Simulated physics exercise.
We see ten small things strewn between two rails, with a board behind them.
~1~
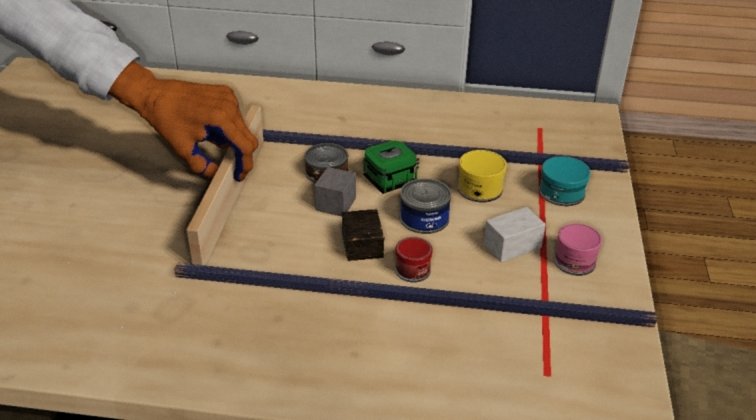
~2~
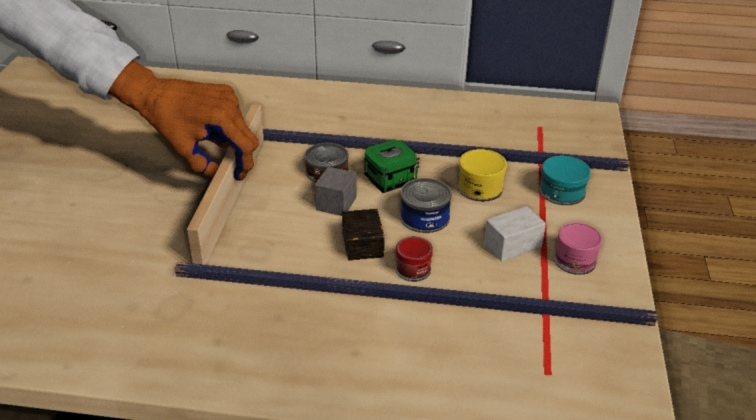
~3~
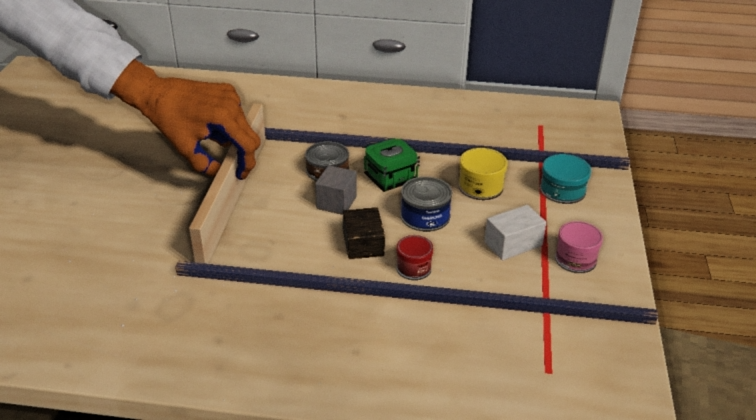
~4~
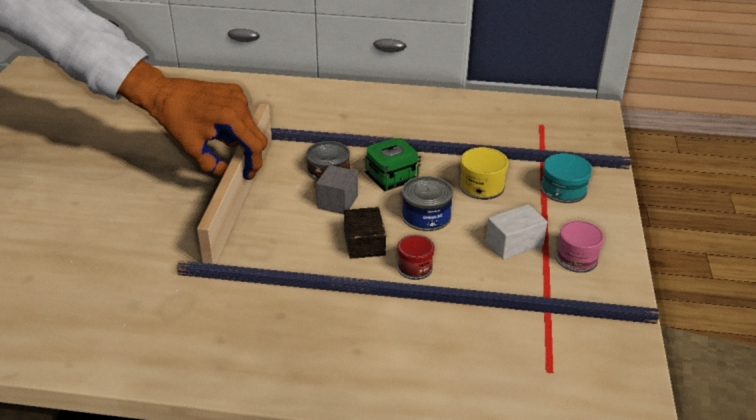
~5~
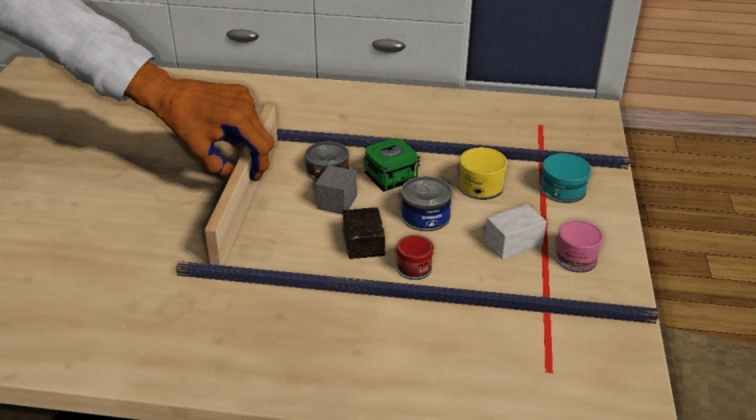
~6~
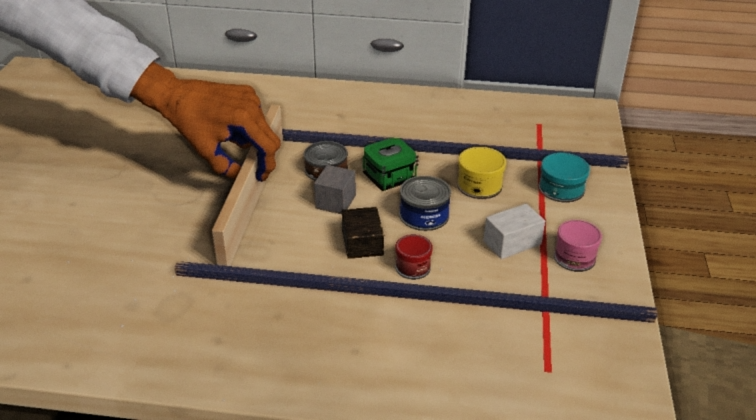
On a wooden tabletop, a hand slides a board slightly right toward scattered tins and blocks.
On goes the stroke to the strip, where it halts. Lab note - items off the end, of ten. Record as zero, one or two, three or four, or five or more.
Band: One faller or a pair.
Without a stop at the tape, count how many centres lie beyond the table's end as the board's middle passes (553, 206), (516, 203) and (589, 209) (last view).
First 3, then 0, then 6.
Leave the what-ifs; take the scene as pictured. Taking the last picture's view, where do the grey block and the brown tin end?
Going in order: First (561, 209), then (564, 176).
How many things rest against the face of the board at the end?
4.
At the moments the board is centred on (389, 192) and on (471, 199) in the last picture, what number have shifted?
So far 7, and 10 at the second.
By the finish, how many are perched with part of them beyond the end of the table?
In total, 2 of them.
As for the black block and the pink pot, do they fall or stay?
I'd say the black block stays where it is and the pink pot doesn't stay.
Soon after, none off yet; pink pot at rest near (577, 246); turquoise pot at rest near (564, 177); white block at rest near (514, 231).
Then, none off yet; pink pot at rest near (577, 246); turquoise pot moved a little near (578, 179); white block at rest near (514, 231).
Further on, none off yet; pink pot moved about its own width near (612, 254); turquoise pot moved about its own width near (609, 178); white block moved about its own width near (563, 247).
At rest, the number that fall off is one or two; fallen, pink pot.
